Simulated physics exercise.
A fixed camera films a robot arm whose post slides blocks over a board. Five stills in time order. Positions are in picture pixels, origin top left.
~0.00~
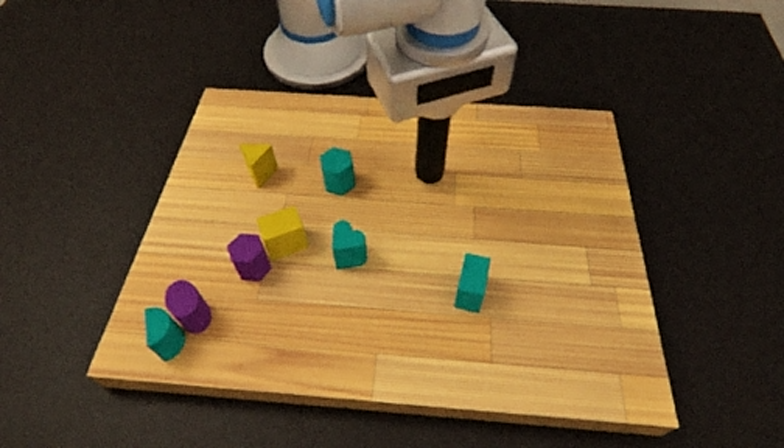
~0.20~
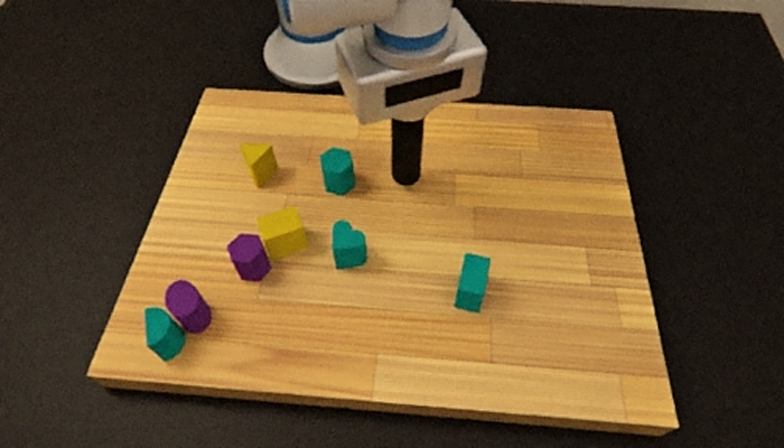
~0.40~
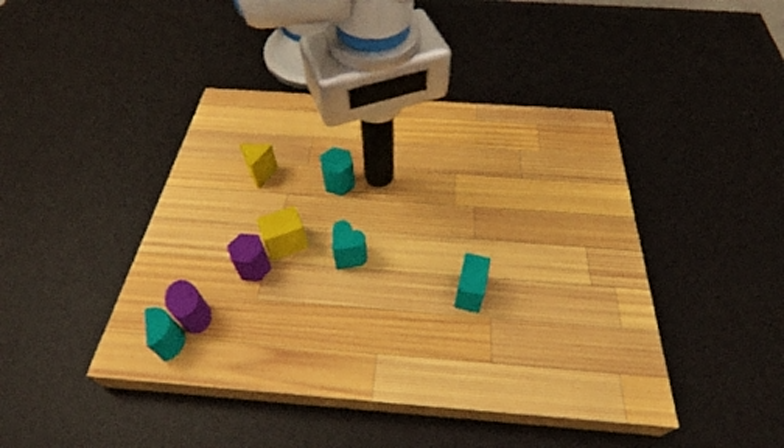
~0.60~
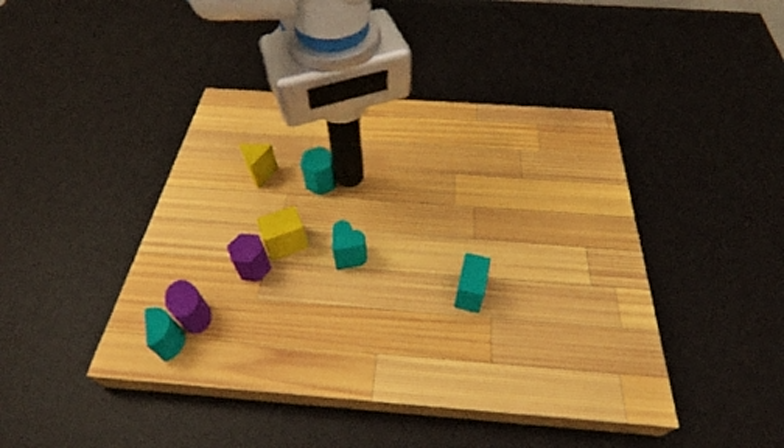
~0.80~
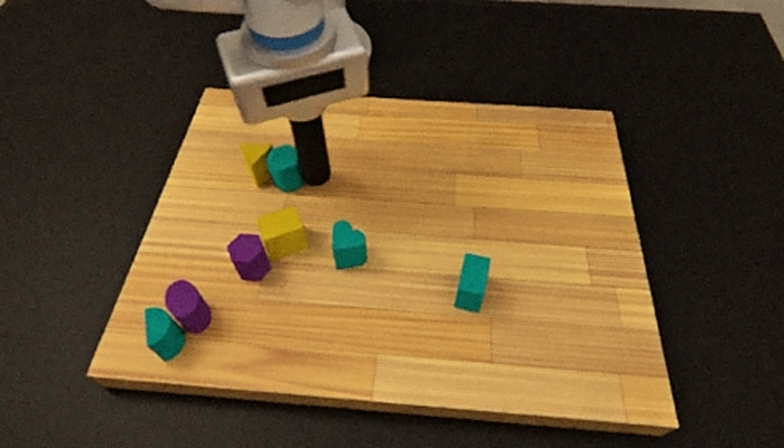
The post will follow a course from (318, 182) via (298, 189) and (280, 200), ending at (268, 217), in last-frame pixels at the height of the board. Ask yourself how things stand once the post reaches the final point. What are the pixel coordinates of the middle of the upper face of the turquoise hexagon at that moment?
I expect it at (258, 157).
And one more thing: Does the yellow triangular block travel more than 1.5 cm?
That would be a yes.
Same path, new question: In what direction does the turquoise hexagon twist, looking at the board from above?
Viewed from overhead, the turquoise hexagon winds up turned clockwise.
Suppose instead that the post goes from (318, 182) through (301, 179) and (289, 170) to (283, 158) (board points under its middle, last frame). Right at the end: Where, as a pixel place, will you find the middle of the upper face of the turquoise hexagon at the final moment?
Somewhere near (247, 143).
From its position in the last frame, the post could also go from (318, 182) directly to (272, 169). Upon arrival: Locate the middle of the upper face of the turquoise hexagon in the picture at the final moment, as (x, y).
Its top centre lands on (234, 146).
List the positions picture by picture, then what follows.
Post's lower end at (429, 174); yellow triangular block at (254, 151); yellow oblong block at (279, 222); turquoise hexagon at (336, 160), in the first picture.
Post at (406, 176); blocks still, in the second picture.
Post at (379, 177); blocks still, in the third picture.
Post at (350, 177); turquoise hexagon at (317, 159), in the fourth picture.
Post at (317, 176); yellow triangular block at (254, 151); yellow oblong block at (279, 222); turquoise hexagon at (284, 156), in the fifth picture.
What follows on the original path. Halfway along, post at (286, 187); yellow triangular block at (238, 147); turquoise hexagon at (259, 157), turned 30° clockwise.
At the end, post at (265, 210); yellow triangular block at (238, 147); yellow oblong block still; turquoise hexagon at (258, 157), turned 30° clockwise.
